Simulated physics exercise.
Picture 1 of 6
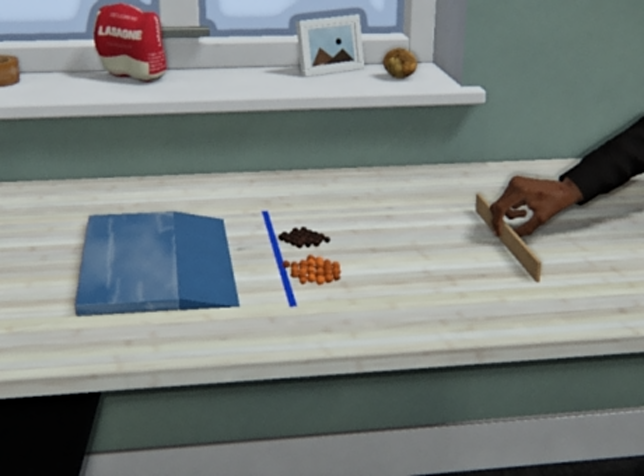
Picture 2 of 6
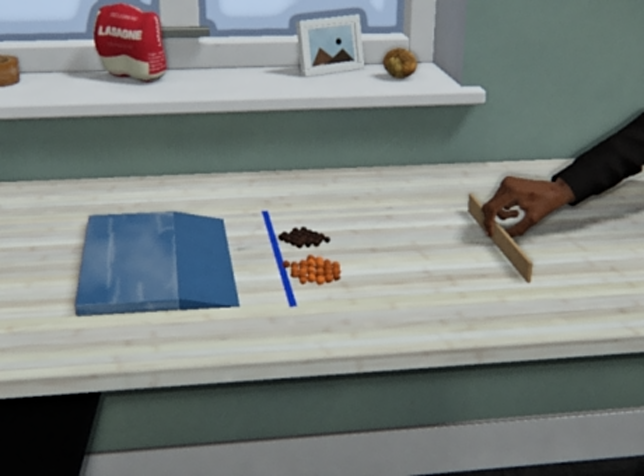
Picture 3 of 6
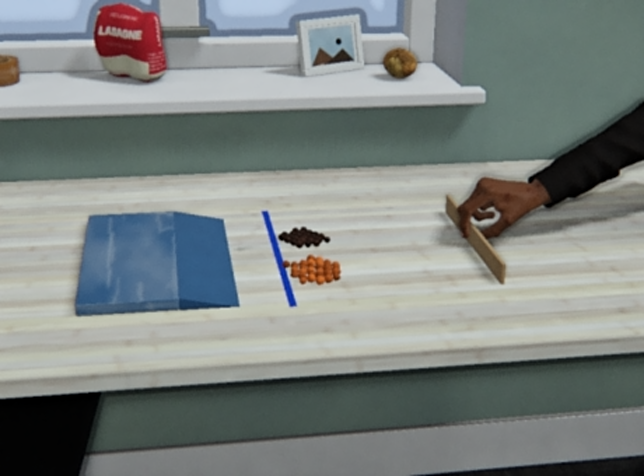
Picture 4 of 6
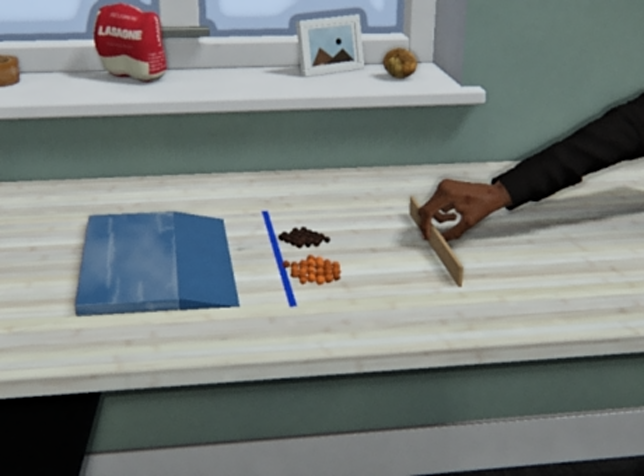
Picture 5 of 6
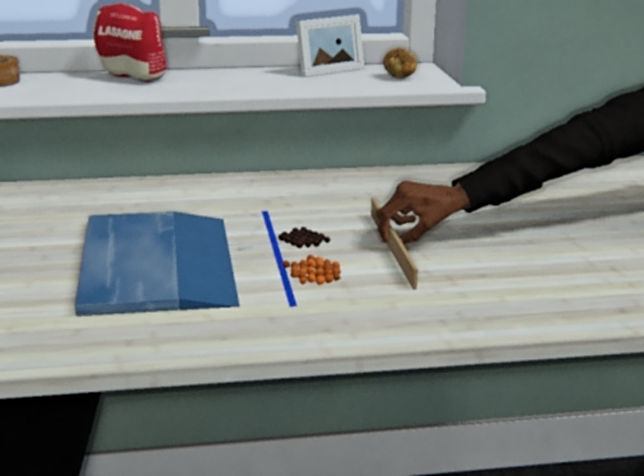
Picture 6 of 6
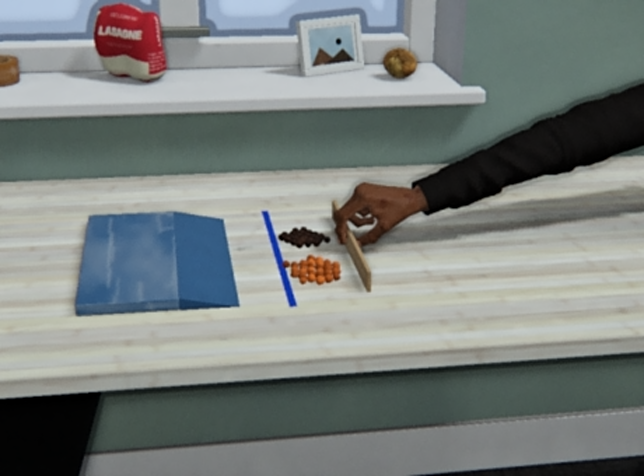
Hand sliding a piece of card leftward across a pale wooden table towards two small heaps, one dark brown, one orange.
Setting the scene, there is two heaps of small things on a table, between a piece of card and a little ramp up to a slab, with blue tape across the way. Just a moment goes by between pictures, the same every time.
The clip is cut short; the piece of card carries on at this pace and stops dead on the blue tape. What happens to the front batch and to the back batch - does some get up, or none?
The front batch some gets up, the back batch some gets up.
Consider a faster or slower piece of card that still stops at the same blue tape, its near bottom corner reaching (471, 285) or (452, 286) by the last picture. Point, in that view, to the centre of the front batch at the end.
Lab note: Final centre roughly (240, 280) at the first pace, roughly (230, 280) at the second.
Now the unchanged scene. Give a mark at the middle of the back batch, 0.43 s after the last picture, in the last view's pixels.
(88, 255), give or take.
Then, 0.07 s later than the last frame, piece of card still moving, near (298, 235); front batch every one short of the ramp; back batch every one short of the ramp.
Then, 0.15 s later than the last frame, piece of card stopped at the blue tape; front batch roughly a third on the ramp, roughly two thirds short of the ramp; back batch roughly half on the ramp, roughly half short of the ramp.
Then, 0.43 s later than the last frame, piece of card stopped at the blue tape; front batch the larger part past the top, roughly a quarter on the ramp; back batch every one past the top.
When it is over, piece of card stopped at the blue tape; front batch the larger part past the top, roughly a quarter short of the ramp; back batch every one past the top.
